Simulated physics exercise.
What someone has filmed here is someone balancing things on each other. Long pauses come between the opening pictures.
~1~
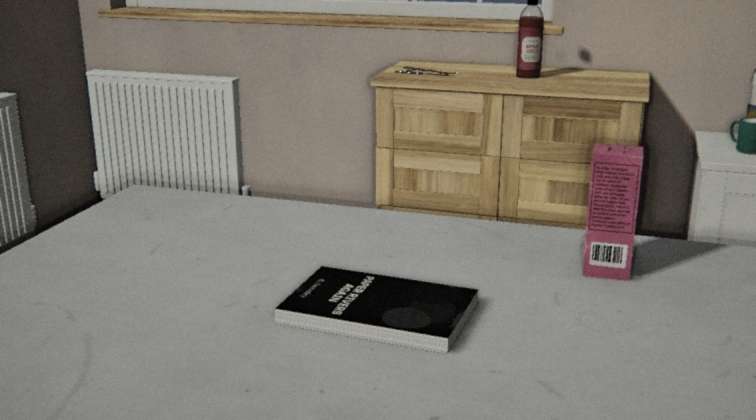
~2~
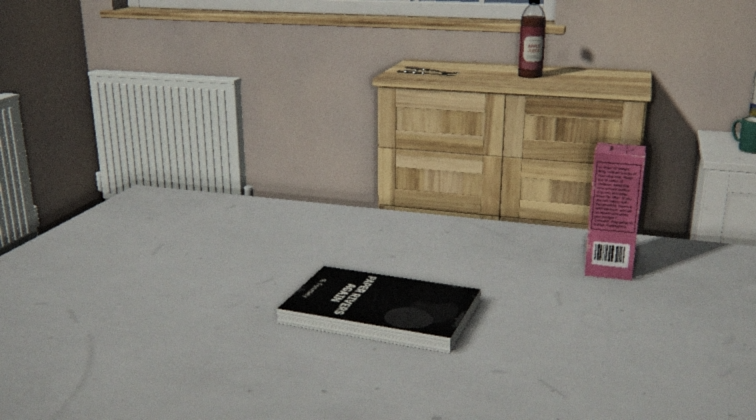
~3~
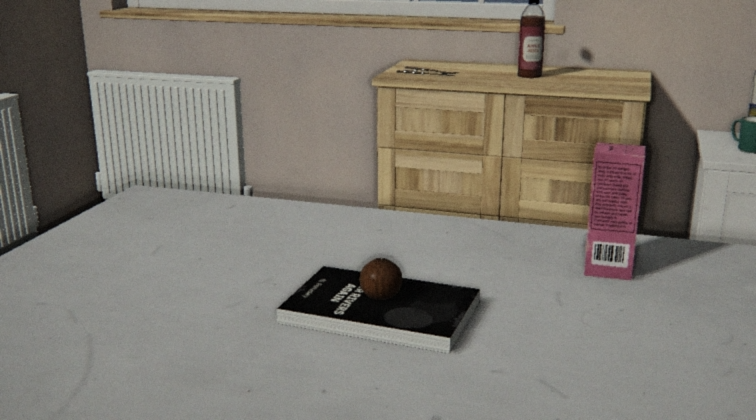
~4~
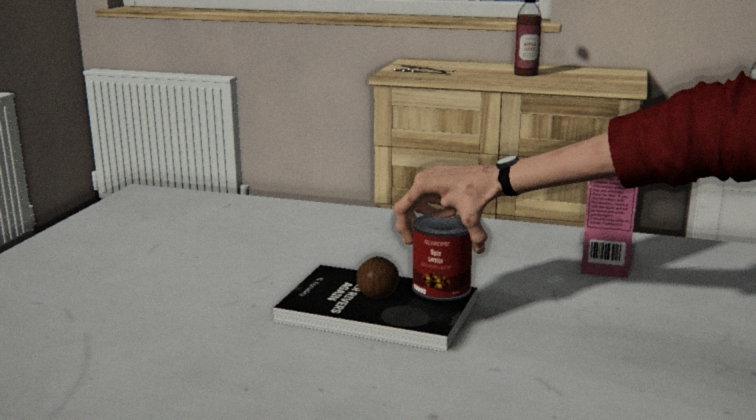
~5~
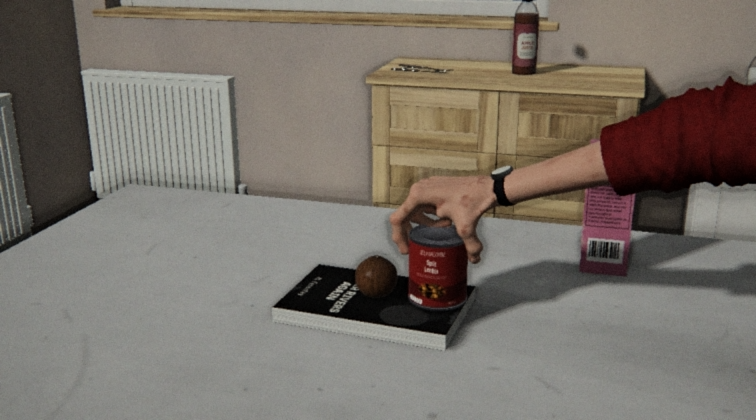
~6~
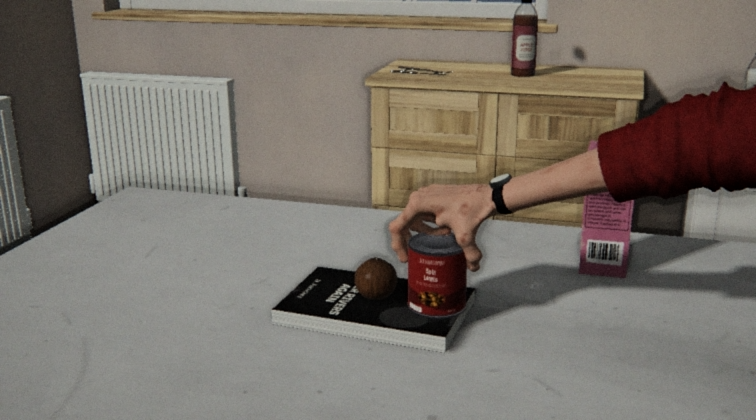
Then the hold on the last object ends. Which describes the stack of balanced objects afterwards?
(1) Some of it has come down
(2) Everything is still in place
Everything is still in place.
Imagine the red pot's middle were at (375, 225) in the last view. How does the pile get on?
Topples.
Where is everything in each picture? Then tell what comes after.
In the first frame, the last thing is not in view yet; pink carton (612, 212).
In the second frame, the last thing is not in view yet.
In the third frame, the last thing is not in view yet; black book (381, 306).
The fourth frame shows coming down; red pot (443, 256); pink carton (611, 209).
The fifth frame shows coming down; red pot (438, 266); brown onion (376, 277).
The sixth frame shows set down, still held; red pot (437, 274); black book (376, 306).
Then, 0.20 s after the last picture, nothing has stirred.
Then, 0.60 s after the last picture, red pot resting near (437, 274).
At rest, all 4 in place. Seen from the same camera at the end, red pot near (437, 274). The pile holds.
